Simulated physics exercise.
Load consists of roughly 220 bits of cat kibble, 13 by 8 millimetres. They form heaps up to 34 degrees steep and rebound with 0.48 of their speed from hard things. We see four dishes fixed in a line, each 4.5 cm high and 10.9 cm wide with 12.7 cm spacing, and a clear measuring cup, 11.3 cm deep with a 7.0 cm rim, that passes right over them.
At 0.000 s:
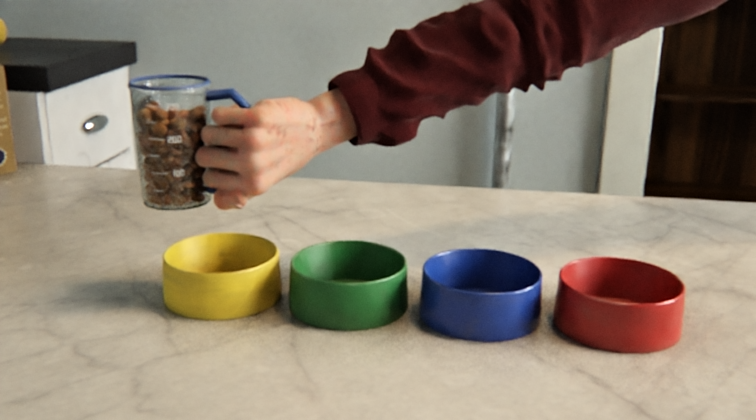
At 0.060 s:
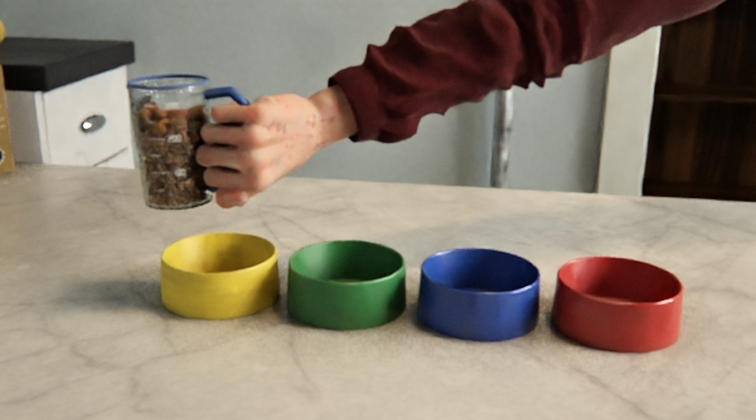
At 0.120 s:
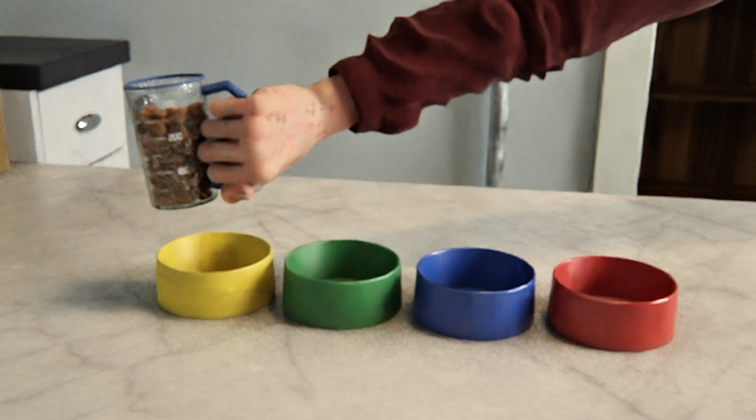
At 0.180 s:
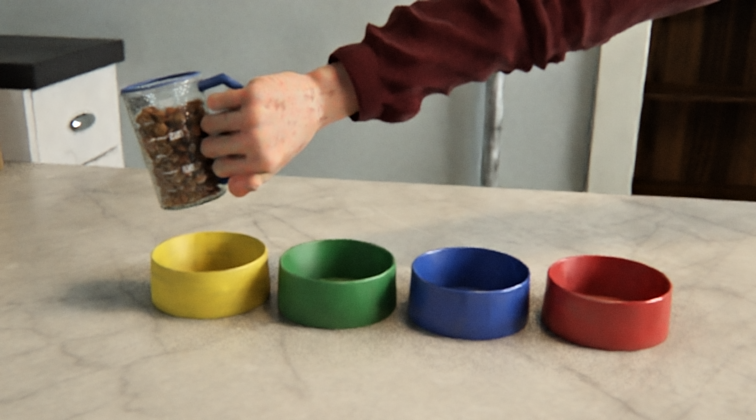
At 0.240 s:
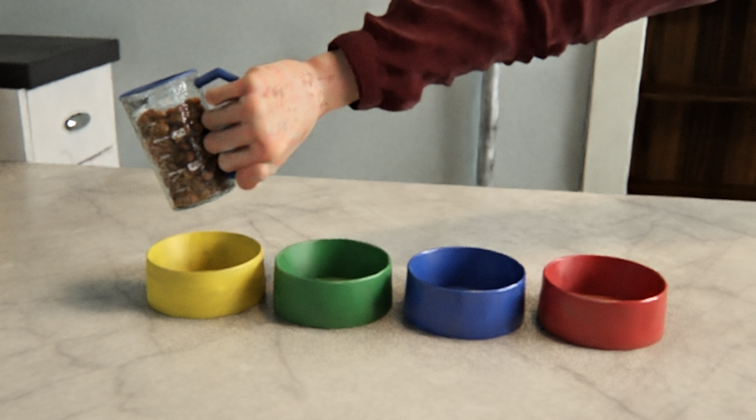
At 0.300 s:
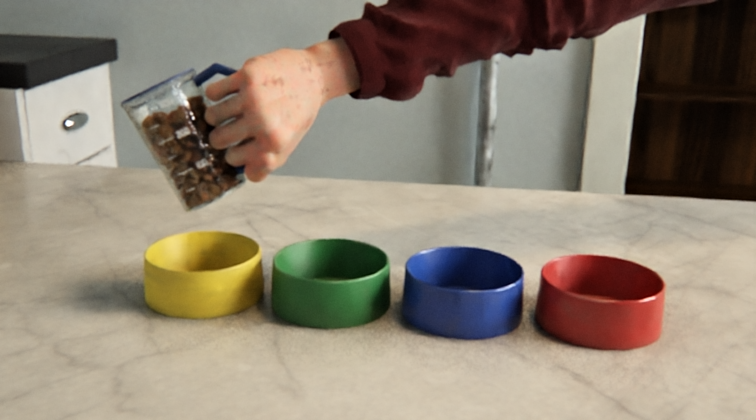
A hand in a dark red sleeve held a clear measuring cup of brown kibble above a row of yellow, green, blue and red bowls, then steadily tilted it to the left.
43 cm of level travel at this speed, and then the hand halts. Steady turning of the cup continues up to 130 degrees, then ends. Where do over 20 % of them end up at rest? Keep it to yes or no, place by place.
Place by place: Red no, blue no, green yes, yellow yes, counter yes.
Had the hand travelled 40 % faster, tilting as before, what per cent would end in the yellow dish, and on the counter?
Shares: Yellow 0, counter 0.
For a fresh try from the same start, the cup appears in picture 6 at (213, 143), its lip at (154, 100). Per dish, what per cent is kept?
It'd finish with red at 0, blue at 80, green at 10 and yellow at 0.
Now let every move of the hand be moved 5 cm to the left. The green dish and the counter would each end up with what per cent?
Green: 0, counter: 0.
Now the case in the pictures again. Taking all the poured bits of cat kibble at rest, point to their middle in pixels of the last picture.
Look around (267, 289) in the last picture.
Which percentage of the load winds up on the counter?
30 per cent.
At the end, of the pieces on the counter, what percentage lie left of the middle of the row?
It's close to 100 in a hundred.
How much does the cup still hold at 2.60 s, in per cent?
Around 0 in a hundred.
Then, at 1.68 s, tilt 130 degrees; cup holds 0 %, green 40 %, yellow 30 %.
After 2.60 s, tilt 130 degrees; cup holds 0 %, green 40 %, yellow 30 %.
Then, at 3.52 s, tilt 130 degrees; cup holds 0 %, green 40 %, yellow 30 %.
By 3.8 s all is still; red 0 %, blue 0 %, green 40 %, yellow 30 %, counter 30 %.
